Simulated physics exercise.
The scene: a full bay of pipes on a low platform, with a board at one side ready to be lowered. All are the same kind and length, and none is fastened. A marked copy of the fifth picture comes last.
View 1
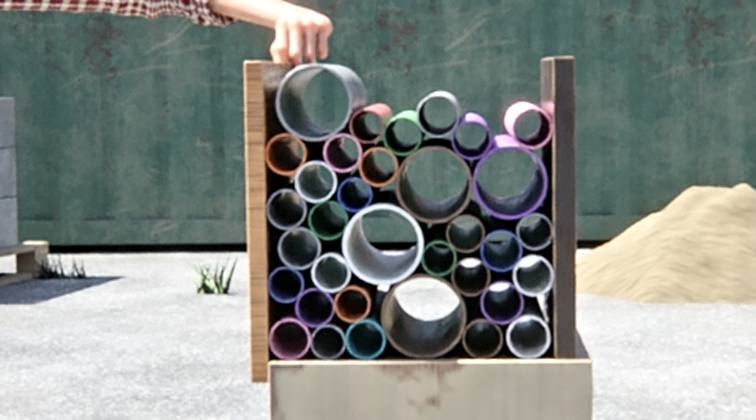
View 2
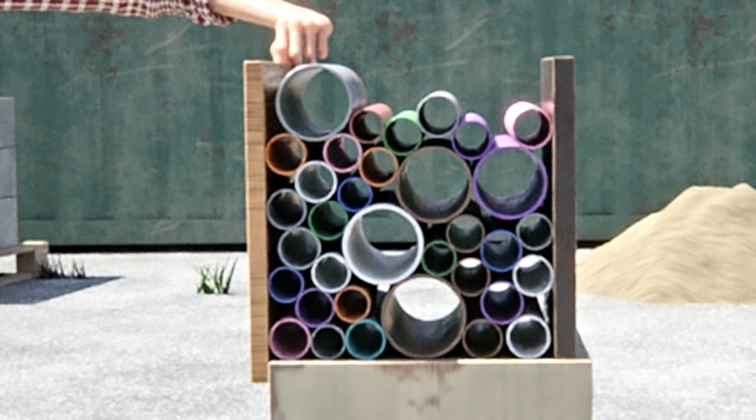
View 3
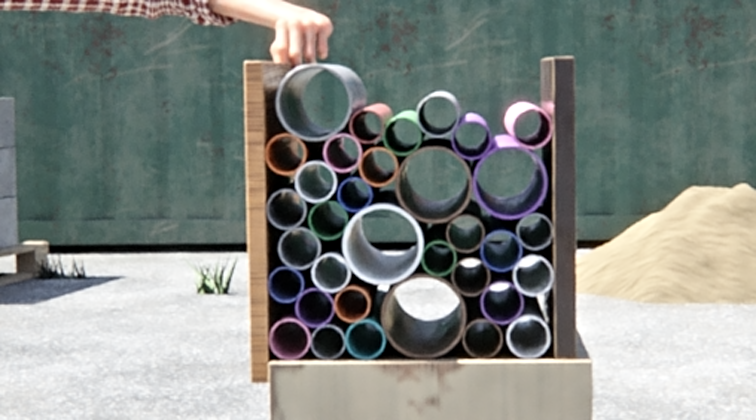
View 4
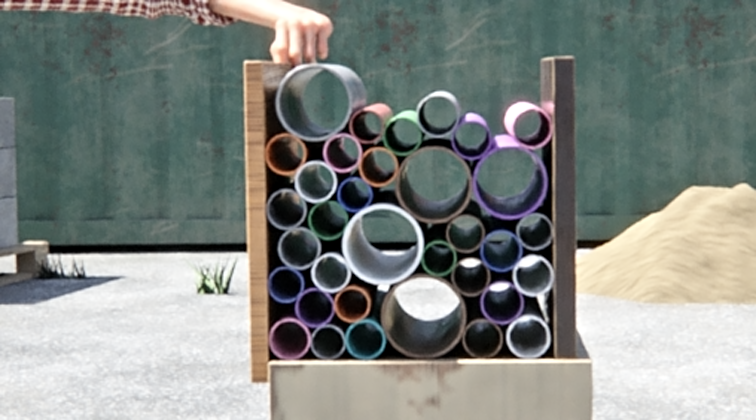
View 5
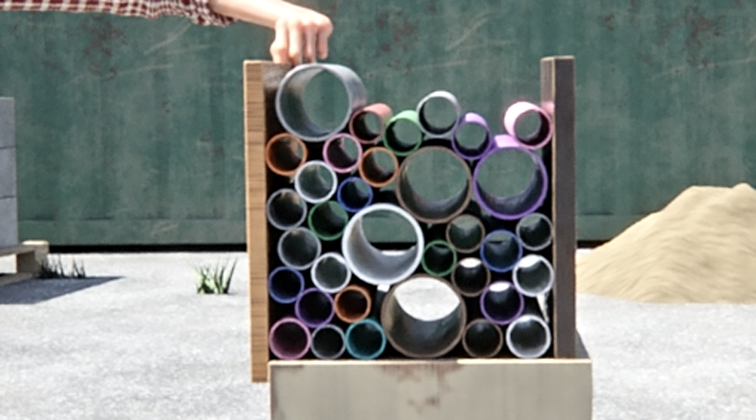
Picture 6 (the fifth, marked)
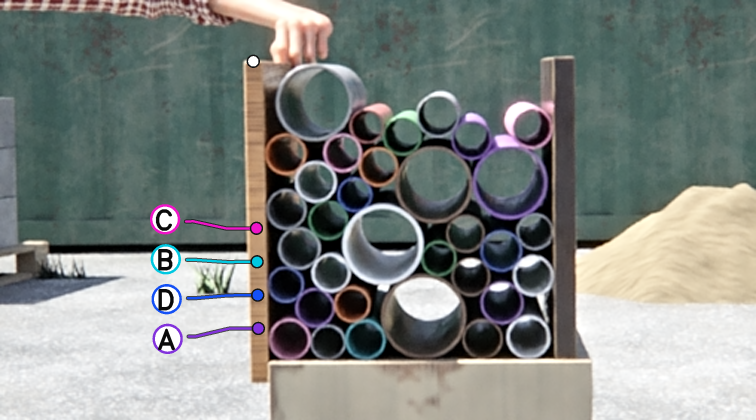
Colorful pipes sit stacked between two upright boards while a hand rests motionless at the upper left.
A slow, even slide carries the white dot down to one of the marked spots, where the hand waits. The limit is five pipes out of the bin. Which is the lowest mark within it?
No lower than C.
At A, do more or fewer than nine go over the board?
More than nine.
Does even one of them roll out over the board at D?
Yes.
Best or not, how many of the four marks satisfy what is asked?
The number is one.
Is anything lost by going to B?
At B: Yes.
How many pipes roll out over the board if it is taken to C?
It comes to two.
On the marked copy, A at (258, 329); B at (257, 261); C at (257, 228); D at (258, 295); the white dot at (253, 61).
Following C. Soon after the start, top of the board (265, 135).
Later, top of the board (266, 218).
In the end, top of the board (266, 227), two out over the board.
As for the rest, A more than five out over the board; B six out over the board; D more than five out over the board.
